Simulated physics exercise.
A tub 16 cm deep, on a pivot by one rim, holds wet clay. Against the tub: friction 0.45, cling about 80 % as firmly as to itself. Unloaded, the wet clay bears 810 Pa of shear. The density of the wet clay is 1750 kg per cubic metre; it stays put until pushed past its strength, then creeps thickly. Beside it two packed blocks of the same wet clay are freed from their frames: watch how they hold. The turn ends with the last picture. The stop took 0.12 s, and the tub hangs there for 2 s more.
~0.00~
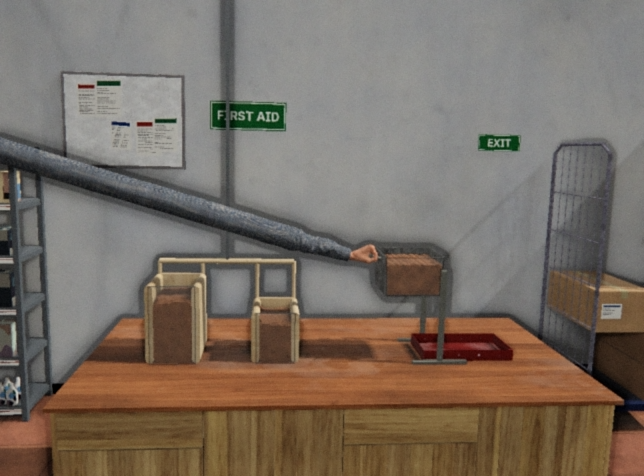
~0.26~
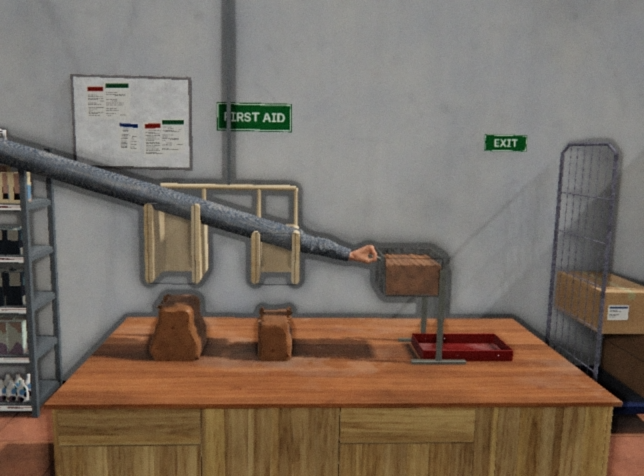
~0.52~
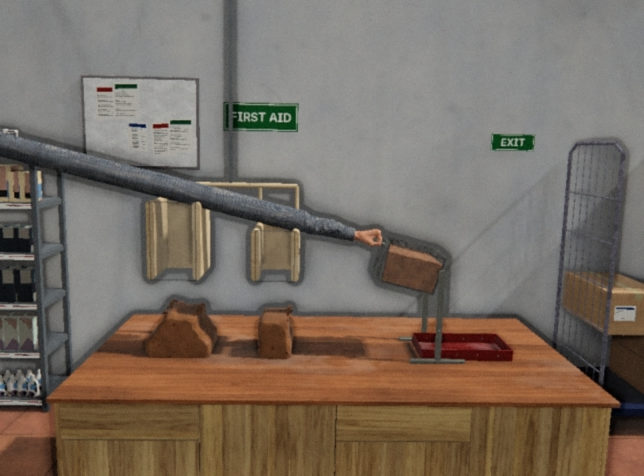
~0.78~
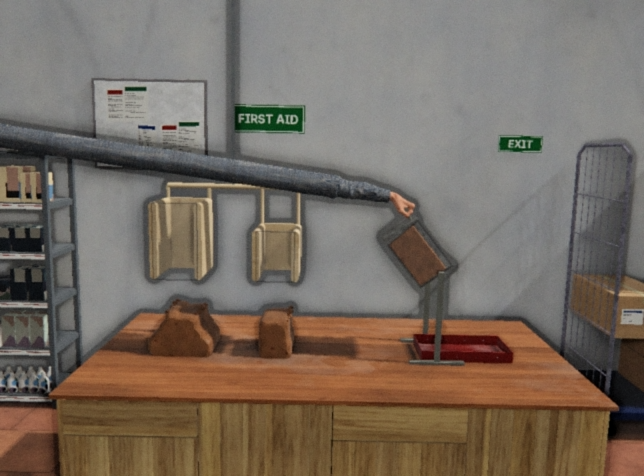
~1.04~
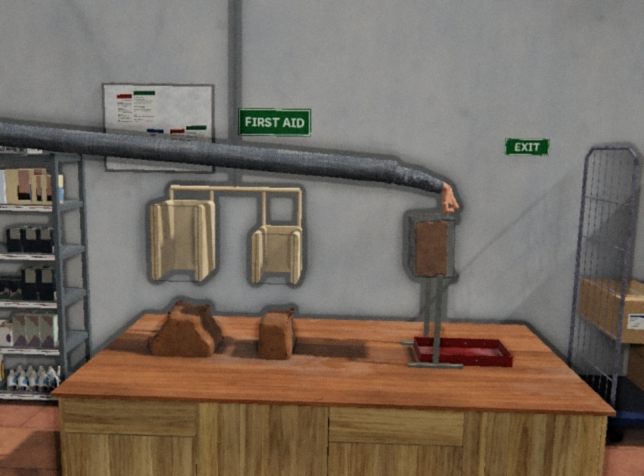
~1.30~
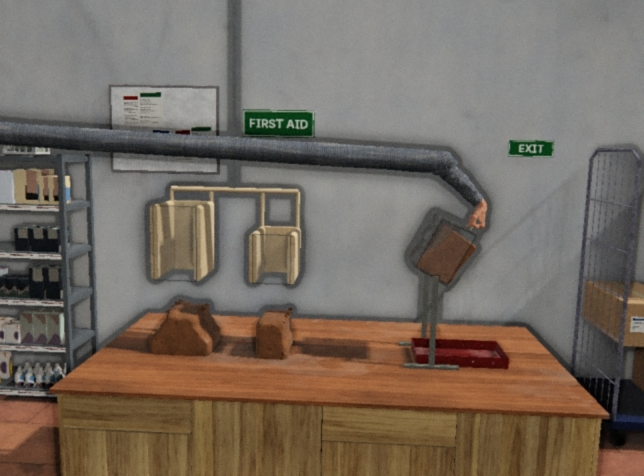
On a wooden workbench in a storeroom, the pale moulds lift off two brown clay blocks, which slump, the left one much more than the right. A long grey arm with a hand then turns a clay-filled tub clockwise on its stand, past upright, with the clay still inside.
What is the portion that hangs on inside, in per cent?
The portion that hangs on inside is near 11 %.
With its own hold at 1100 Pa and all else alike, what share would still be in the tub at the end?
It would be near 12 %.
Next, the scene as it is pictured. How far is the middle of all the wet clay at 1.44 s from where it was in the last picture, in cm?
Some 12 cm.
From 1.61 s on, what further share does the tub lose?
Some 0 per cent.
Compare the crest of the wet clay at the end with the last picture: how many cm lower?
About 13 cm.
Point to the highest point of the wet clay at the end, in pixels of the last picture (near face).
Around (423, 259).
After 1.44 s, the tub is at 117 degrees and holds 33 %.
After 1.61 s, the tub is at 117 degrees and holds 11 %.
After 1.78 s, the tub is at 117 degrees and holds 11 %.
After 1.95 s, the tub is at 117 degrees and holds 11 %.
After 3.30 s, at the end, the tub is at 117 degrees and holds 11 %.
